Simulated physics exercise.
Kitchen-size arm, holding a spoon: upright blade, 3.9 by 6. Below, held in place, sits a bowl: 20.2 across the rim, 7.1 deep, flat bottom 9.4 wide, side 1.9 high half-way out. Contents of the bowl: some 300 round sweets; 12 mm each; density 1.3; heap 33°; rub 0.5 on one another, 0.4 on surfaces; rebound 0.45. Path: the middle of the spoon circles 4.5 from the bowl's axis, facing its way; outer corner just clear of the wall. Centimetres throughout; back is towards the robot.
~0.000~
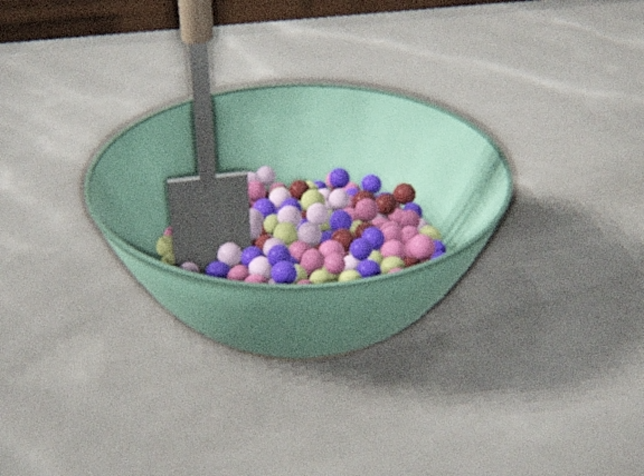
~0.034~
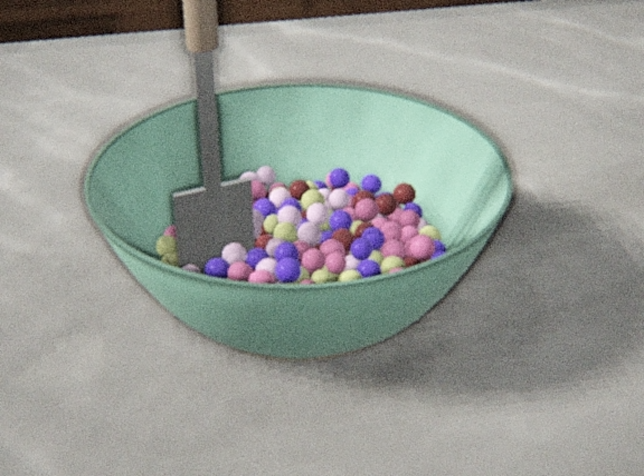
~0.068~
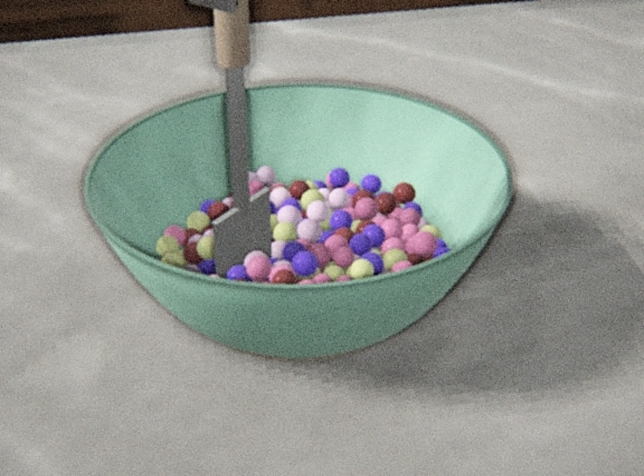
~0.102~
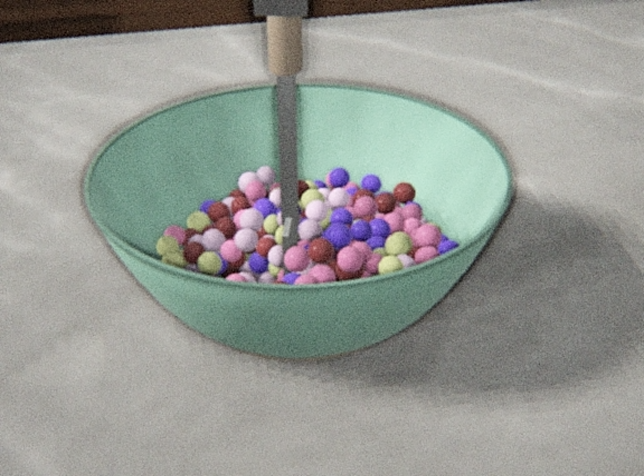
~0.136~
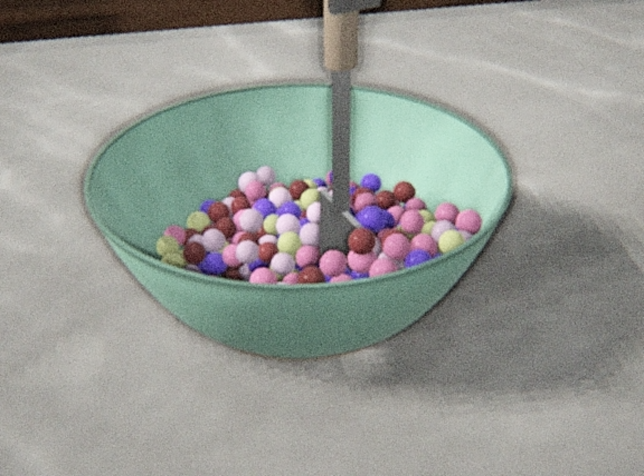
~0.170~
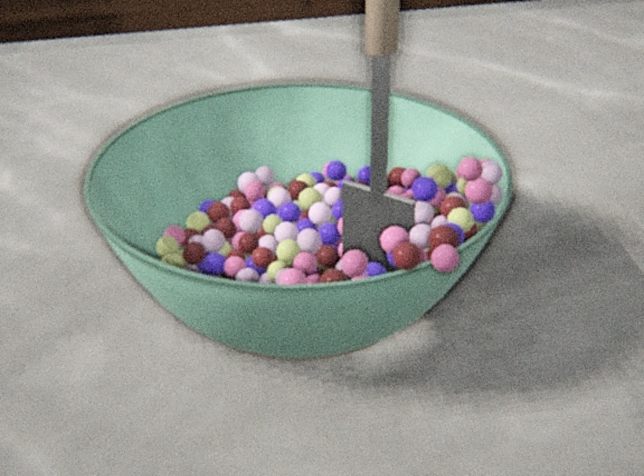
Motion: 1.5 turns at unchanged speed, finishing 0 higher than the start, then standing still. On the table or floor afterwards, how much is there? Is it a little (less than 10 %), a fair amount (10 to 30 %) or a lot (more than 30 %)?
A fair amount, from 10 to 30 %.
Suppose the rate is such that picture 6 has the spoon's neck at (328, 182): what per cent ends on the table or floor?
Something like 0 percent, roughly.
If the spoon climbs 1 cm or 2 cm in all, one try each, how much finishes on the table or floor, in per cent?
Trial one: Roughly 15 %; trial two: Roughly 15 %.
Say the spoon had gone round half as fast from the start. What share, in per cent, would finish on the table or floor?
My guess is about 0 per cent.
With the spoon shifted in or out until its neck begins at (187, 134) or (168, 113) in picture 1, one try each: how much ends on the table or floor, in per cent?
Near 35 per cent and near 15 per cent, in that order.
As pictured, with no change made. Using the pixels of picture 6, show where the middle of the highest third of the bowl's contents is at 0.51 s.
At about (307, 280).
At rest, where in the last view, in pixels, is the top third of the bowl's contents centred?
Centre, approx.: (364, 204).
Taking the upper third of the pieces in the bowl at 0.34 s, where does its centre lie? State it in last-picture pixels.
Near (228, 141).
By 0.34 s, 290° round, highest piece 10 above the table; 272 in the bowl, 9 on the table or floor, 20 in flight or on the tool.
By 0.51 s, 85° round, highest piece 9 above the table; 256 in the bowl, 37 on the table or floor, 8 in flight or on the tool.
By 0.80 s, 180° round, highest piece 6 above the table; 247 in the bowl, 53 on the table or floor, 1 in flight or on the tool.
By 1.50 s, 180° round, highest piece 6 above the table; 247 in the bowl, 54 on the table or floor.
Final count, 247 in the bowl, 54 on the table or floor. That is 18 % on the table or floor.
